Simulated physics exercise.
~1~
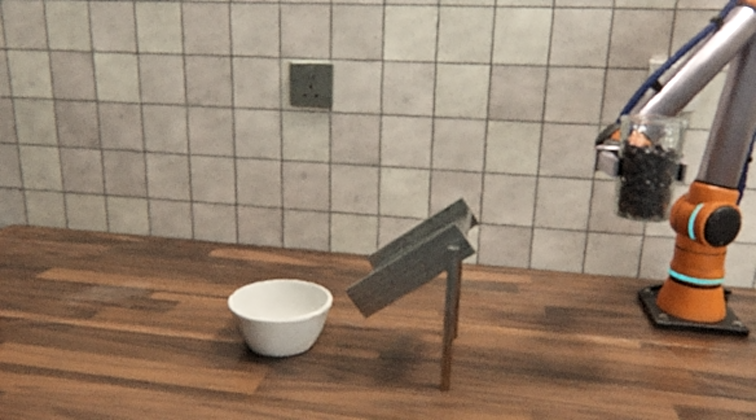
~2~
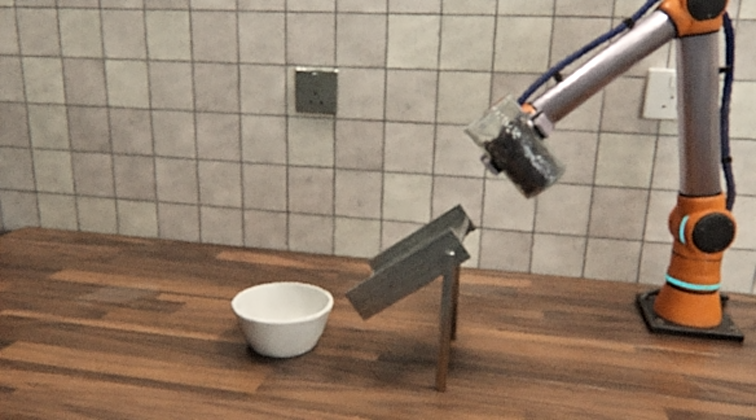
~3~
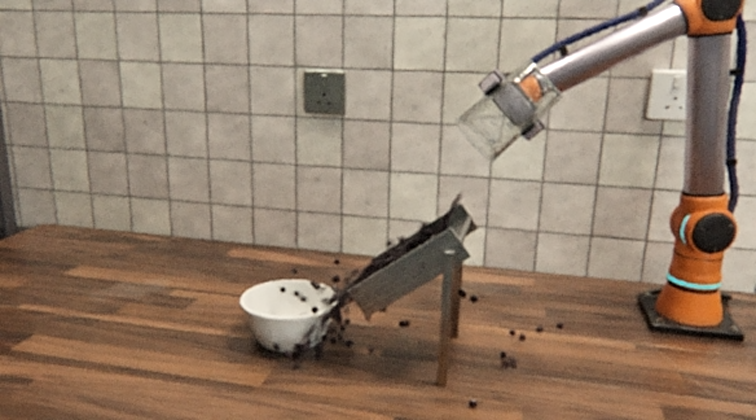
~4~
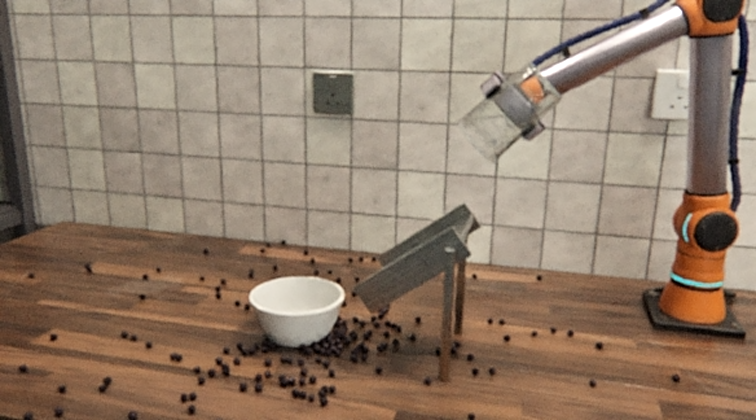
The clip opens on an orange and silver robot arm holding a clear tumbler of small black beads upright, to the right of a grey sloping chute and a white bowl on a wooden table. The arm swings the tumbler left and tips it above the chute. It then turns the tumbler over further, and the beads pour out, streaming down the chute toward the bowl. Many bounce and scatter around the rim. At the end, the emptied tumbler hangs tilted downward, while beads lie spread across the table, most thickly beside the bowl.
